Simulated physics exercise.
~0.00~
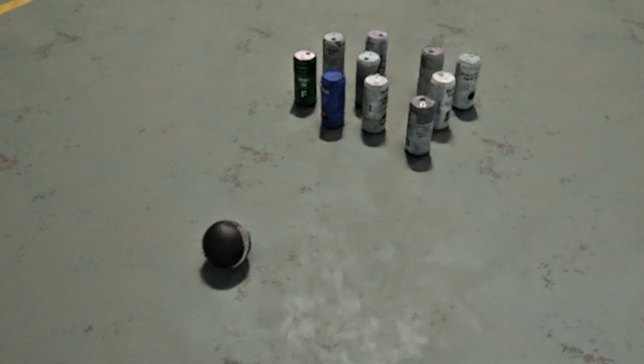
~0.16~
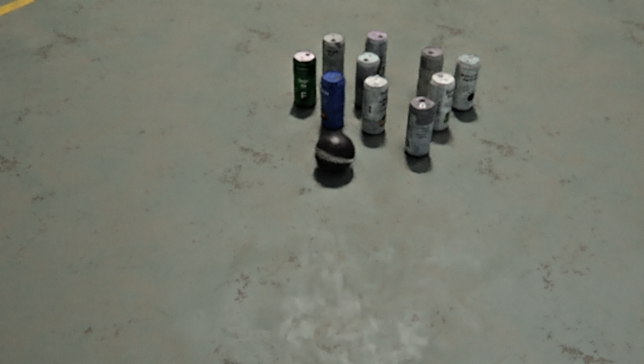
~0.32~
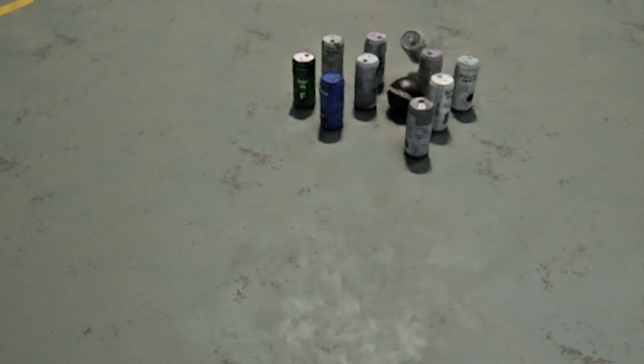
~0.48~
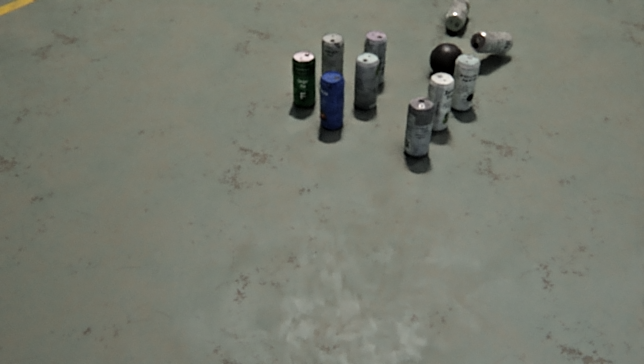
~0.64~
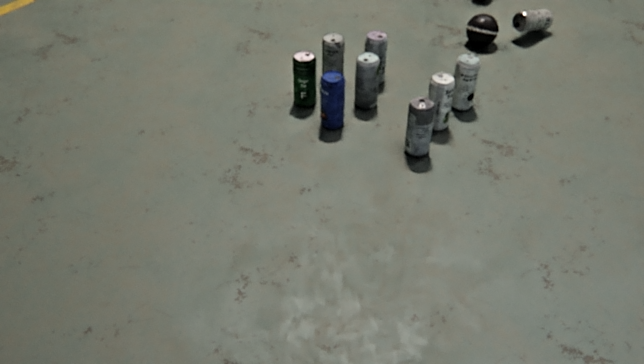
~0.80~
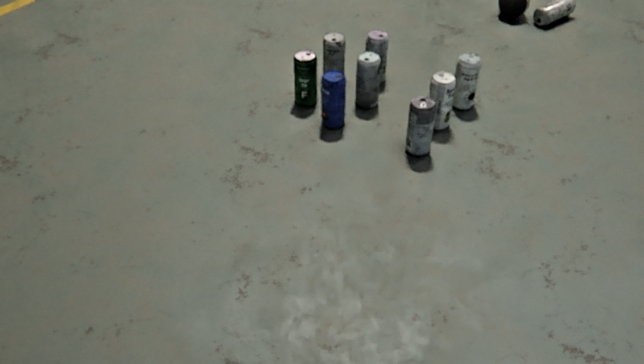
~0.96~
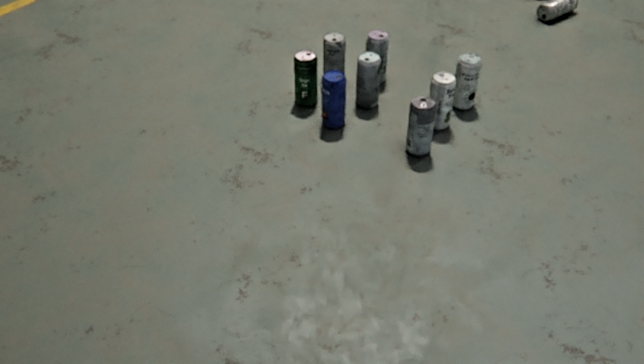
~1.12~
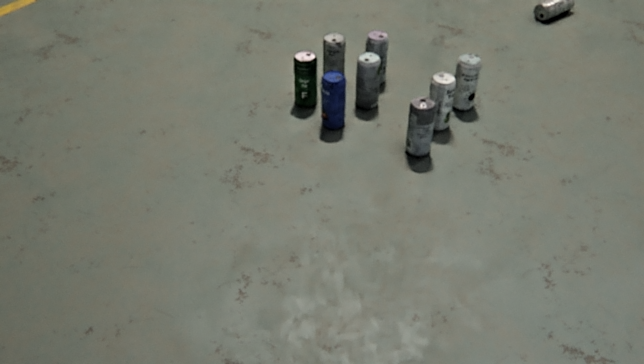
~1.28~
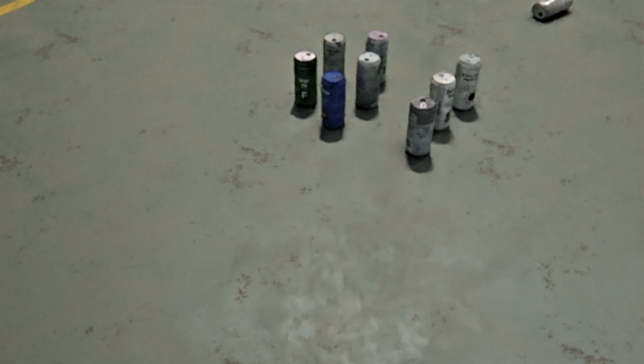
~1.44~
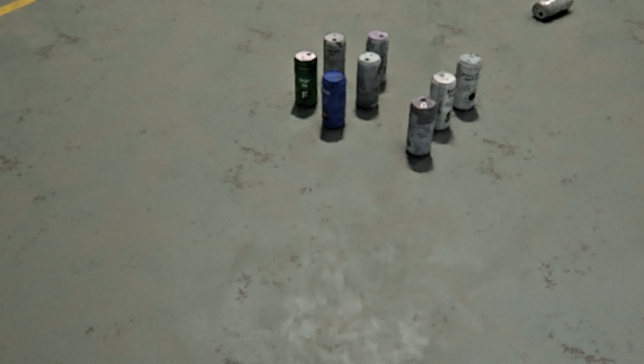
A dark ball rolled up and to the right across the grey floor into a group of standing cans, knocked two over and rolled out of sight, leaving one lying at the top right while the blue and green ones stayed upright.
